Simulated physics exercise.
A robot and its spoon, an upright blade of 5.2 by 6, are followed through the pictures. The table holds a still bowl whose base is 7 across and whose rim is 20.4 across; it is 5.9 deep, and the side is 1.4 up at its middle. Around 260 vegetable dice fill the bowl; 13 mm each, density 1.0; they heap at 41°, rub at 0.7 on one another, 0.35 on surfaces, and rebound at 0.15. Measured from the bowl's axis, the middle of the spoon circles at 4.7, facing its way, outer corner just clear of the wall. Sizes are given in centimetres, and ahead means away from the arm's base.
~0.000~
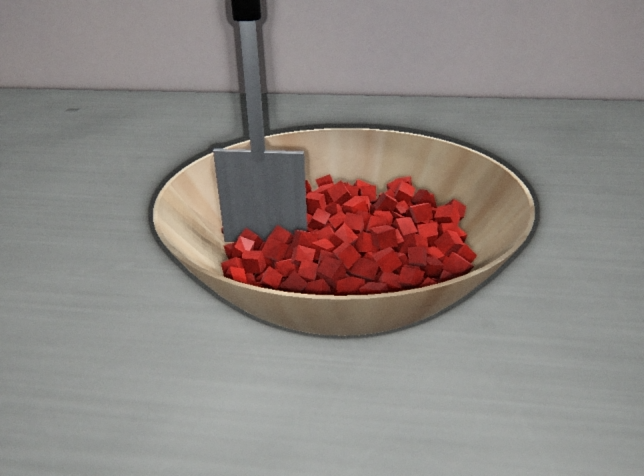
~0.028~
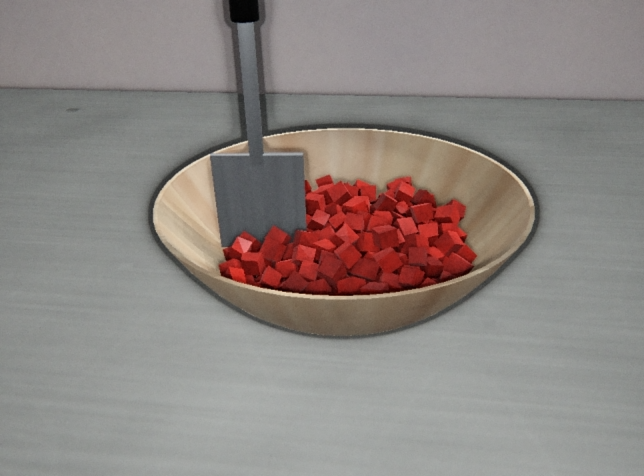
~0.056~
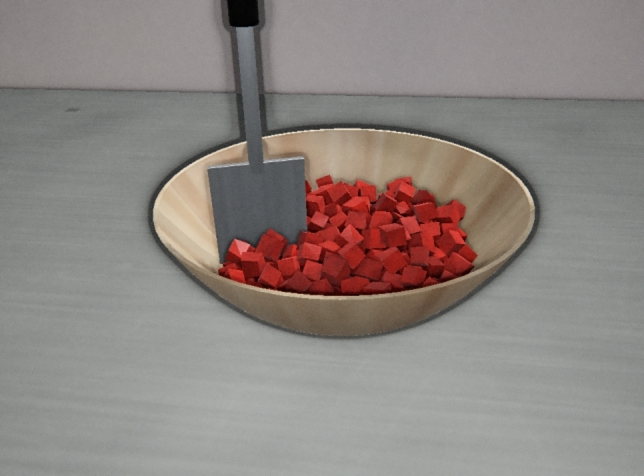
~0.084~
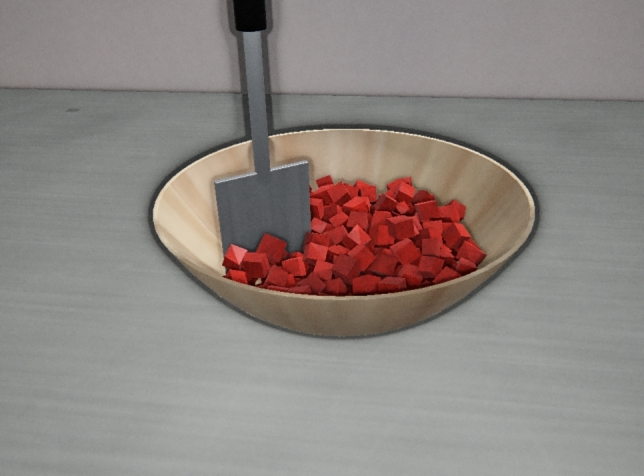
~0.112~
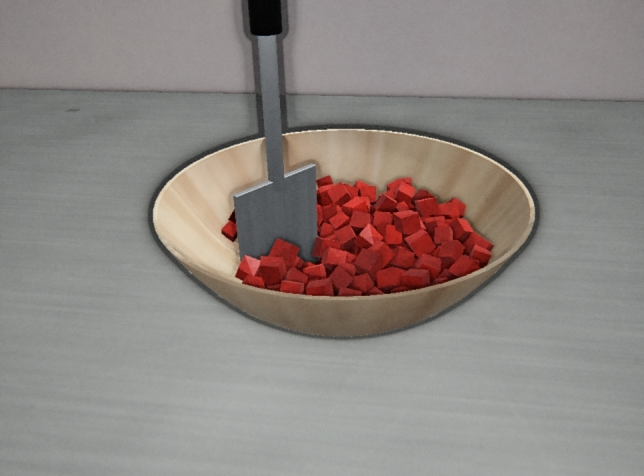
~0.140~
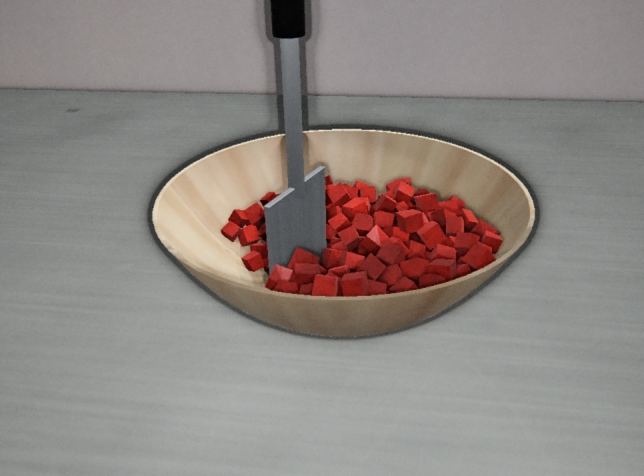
A wide tan bowl holding a heap of small red cubes sits on a grey streaked table before a pale wall, seen from above at a slant by a still camera. A flat grey blade on a black-handled stem stands upright inside at the left. The blade first dips slightly, then sweeps toward the viewer and right, turning edgewise and pushing cubes rightward, while others lie behind it.
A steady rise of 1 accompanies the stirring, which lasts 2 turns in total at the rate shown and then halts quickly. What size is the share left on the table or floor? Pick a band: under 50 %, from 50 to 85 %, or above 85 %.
Under 50 %.
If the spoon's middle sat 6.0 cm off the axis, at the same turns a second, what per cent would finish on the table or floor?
Then about 20 %.
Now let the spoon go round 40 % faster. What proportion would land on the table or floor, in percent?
Estimated share: About 50 per cent.
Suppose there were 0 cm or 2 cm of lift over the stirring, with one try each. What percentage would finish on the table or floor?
That gives about 45 per cent and 35 per cent, in order.
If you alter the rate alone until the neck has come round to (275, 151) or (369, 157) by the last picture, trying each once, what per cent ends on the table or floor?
First try: About 30 %; second try: About 55 %.
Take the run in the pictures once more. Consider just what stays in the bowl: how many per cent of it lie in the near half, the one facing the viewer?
I'd put it near 65 per cent.
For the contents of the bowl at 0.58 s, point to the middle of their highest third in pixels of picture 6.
I'd put it at around (229, 190).
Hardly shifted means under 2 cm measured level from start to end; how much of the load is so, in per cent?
Estimate: 5 per cent.
After 0.58 s, 325° round, highest piece 8 above the table; 217 in the bowl, 35 on the table or floor, 8 in flight or on the tool.
After 1.03 s, 221° round, highest piece 8 above the table; 169 in the bowl, 84 on the table or floor, 7 in flight or on the tool.
After 1.45 s, 0° round, highest piece 7 above the table; 158 in the bowl, 102 on the table or floor.
After 2.15 s, 0° round, highest piece 7 above the table; 158 in the bowl, 102 on the table or floor.
In the end, 158 in the bowl, 102 on the table or floor. That is 39 % on the table or floor.
